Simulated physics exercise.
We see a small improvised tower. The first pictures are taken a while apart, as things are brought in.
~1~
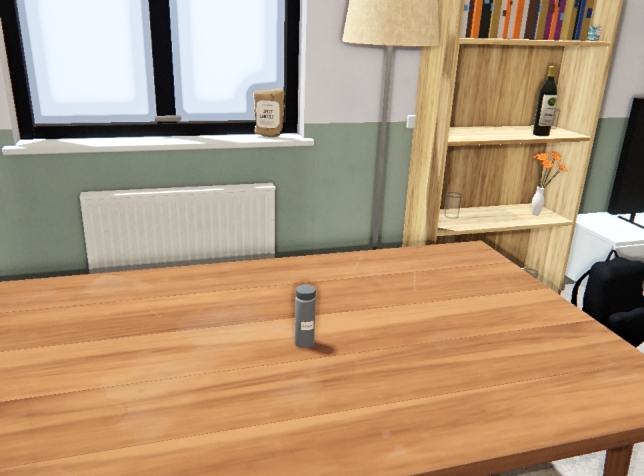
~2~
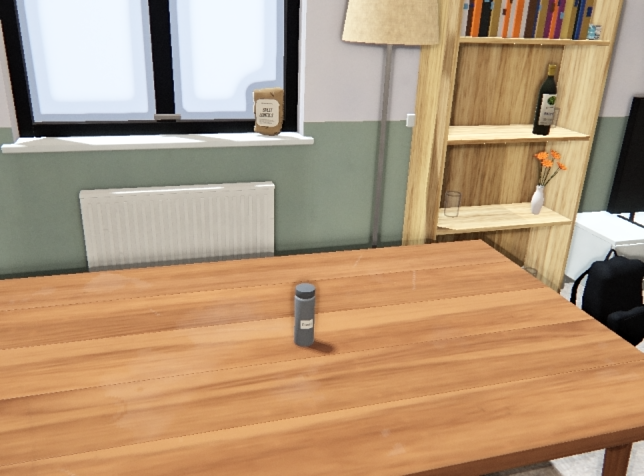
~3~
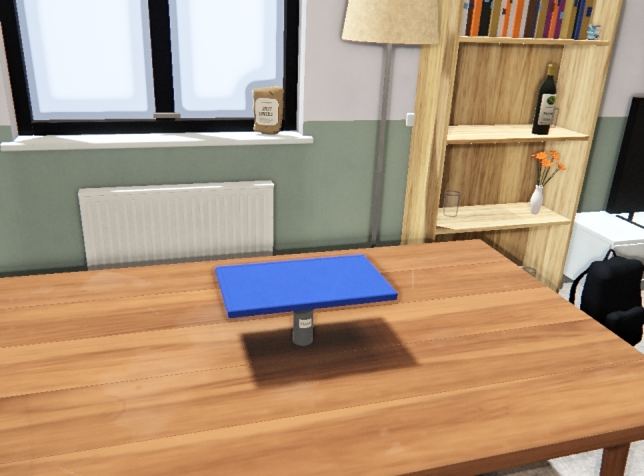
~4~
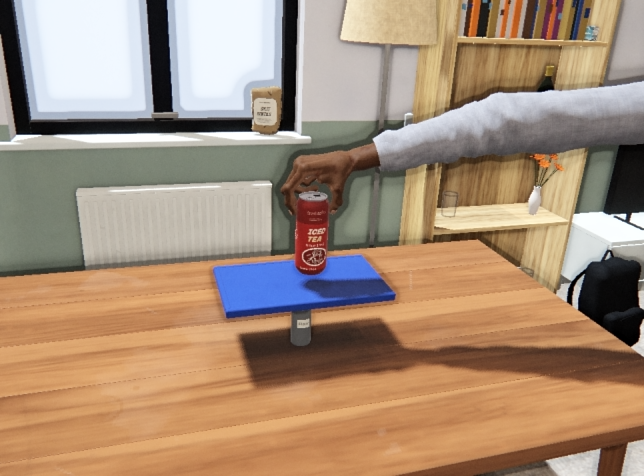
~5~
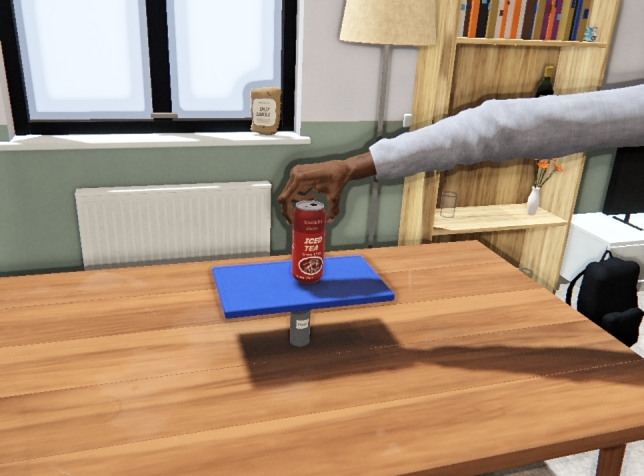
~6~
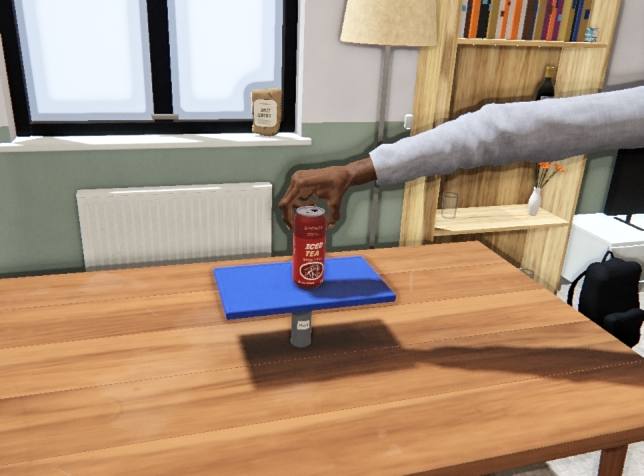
A hand reached in from the right and lowered a red can onto a blue board, which had appeared on top of a small grey shaker standing on a wooden table.
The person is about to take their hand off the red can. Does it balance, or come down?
Outcome: The stack keeps its balance.
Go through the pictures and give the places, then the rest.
In the first frame, the last thing is not in view yet; grey shaker (305, 316).
In the second frame, the last thing is not in view yet; grey shaker (305, 315).
In the third frame, the last thing is not in view yet; grey shaker (303, 314).
In the fourth frame, on its way; red can (312, 234); grey shaker (301, 314).
In the fifth frame, on its way; red can (308, 243); grey shaker (300, 315).
In the sixth frame, in place under the hand; red can (309, 248); grey shaker (302, 316).
Then, 0.50 s later than the last frame, all is still.
Then, 1.30 s later than the last frame, red can resting near (309, 249).
When it is over, all 3 as before. End places, in pixels of the last picture, red can near (309, 249). The stack holds.
